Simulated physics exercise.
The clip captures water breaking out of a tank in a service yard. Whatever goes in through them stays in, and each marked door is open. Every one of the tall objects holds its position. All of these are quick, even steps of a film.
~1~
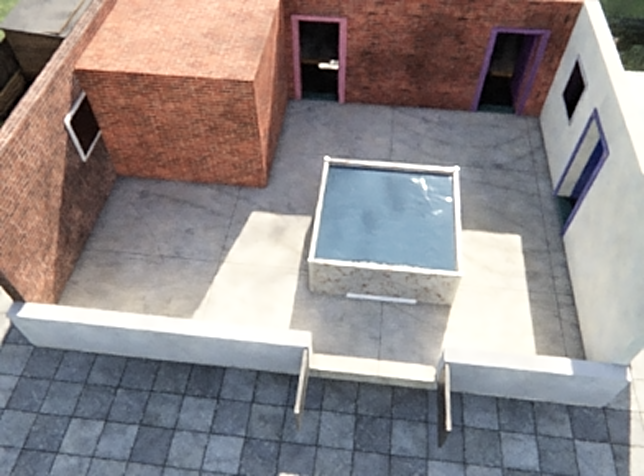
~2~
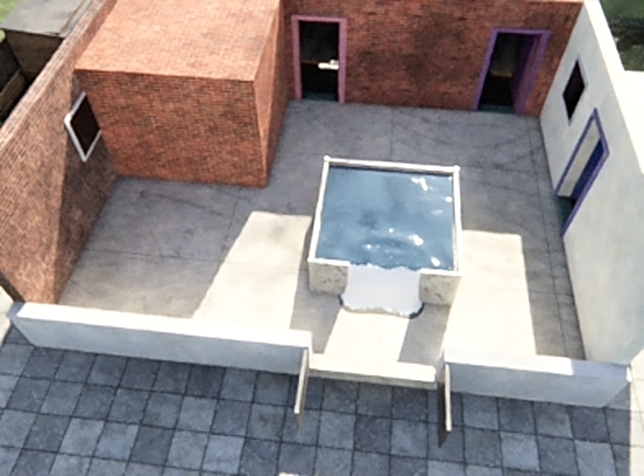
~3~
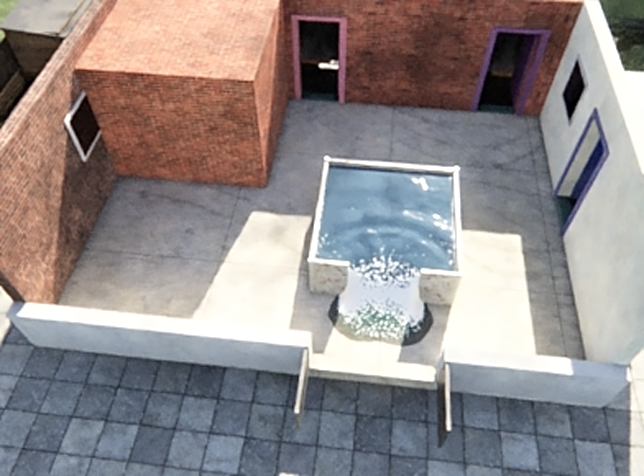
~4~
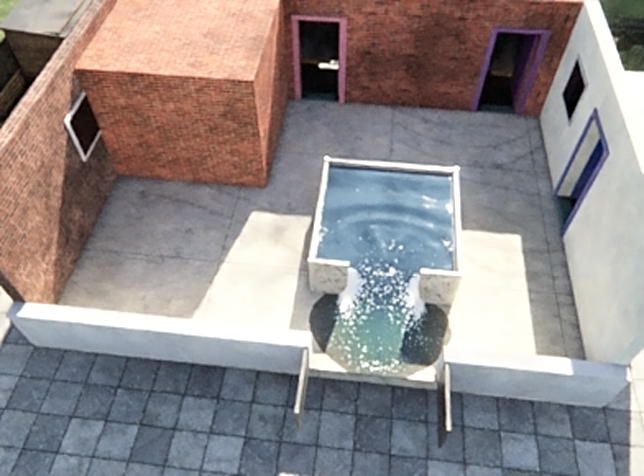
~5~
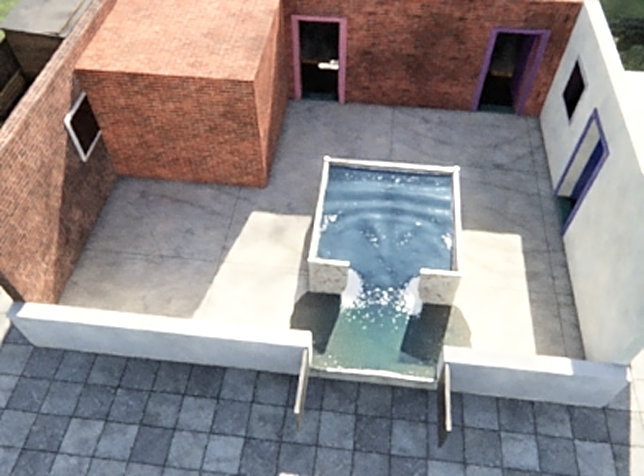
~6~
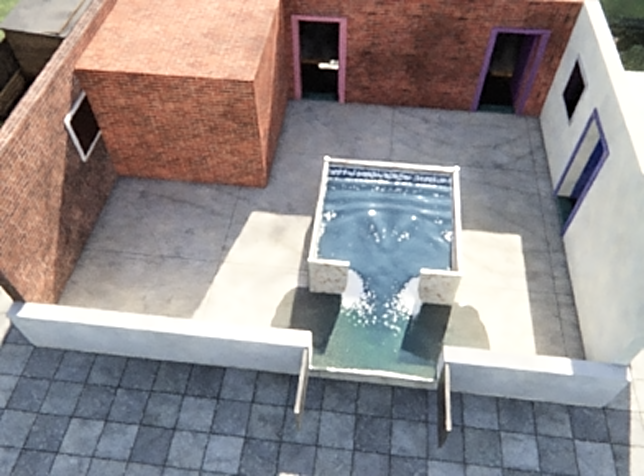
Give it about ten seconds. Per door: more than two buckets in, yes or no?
Pink door no, purple door no, blue door no.
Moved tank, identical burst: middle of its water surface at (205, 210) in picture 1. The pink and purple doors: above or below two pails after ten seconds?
Pink door: Below the limit; purple door: Above the limit.
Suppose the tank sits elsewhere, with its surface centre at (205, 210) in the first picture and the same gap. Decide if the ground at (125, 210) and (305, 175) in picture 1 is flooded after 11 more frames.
Result: Inundated; spared.
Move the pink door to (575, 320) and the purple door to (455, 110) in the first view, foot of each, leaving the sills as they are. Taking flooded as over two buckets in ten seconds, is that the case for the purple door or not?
Afterwards, the purple one stays beneath the mark.
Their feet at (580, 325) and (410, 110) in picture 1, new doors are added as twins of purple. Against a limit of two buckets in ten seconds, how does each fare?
First exceeds it, then falls short.
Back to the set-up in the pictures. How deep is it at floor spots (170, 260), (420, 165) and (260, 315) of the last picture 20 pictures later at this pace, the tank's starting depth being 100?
2, 0 and 2 in a hundred, in turn.
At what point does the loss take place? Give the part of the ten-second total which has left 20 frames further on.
About 60 per cent.
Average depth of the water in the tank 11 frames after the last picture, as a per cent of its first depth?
56 percent or thereabouts.
A moment on, water covers 10 % of the floor; the pink door not reached, the purple door not reached, the blue door not reached.
Next, water covers 20 % of the floor; the pink door not reached, the purple door not reached, the blue door not reached.
Then, water covers 30 % of the floor; the pink door not reached, the purple door not reached, the blue door wet at the sill, nothing in.
Later, water covers 40 % of the floor; the pink door not reached, the purple door not reached, the blue door wet at the sill, nothing in.
In the end, water covers 60 % of the floor; the pink door not reached, the purple door wet at the sill, nothing in, the blue door wet at the sill, nothing in.
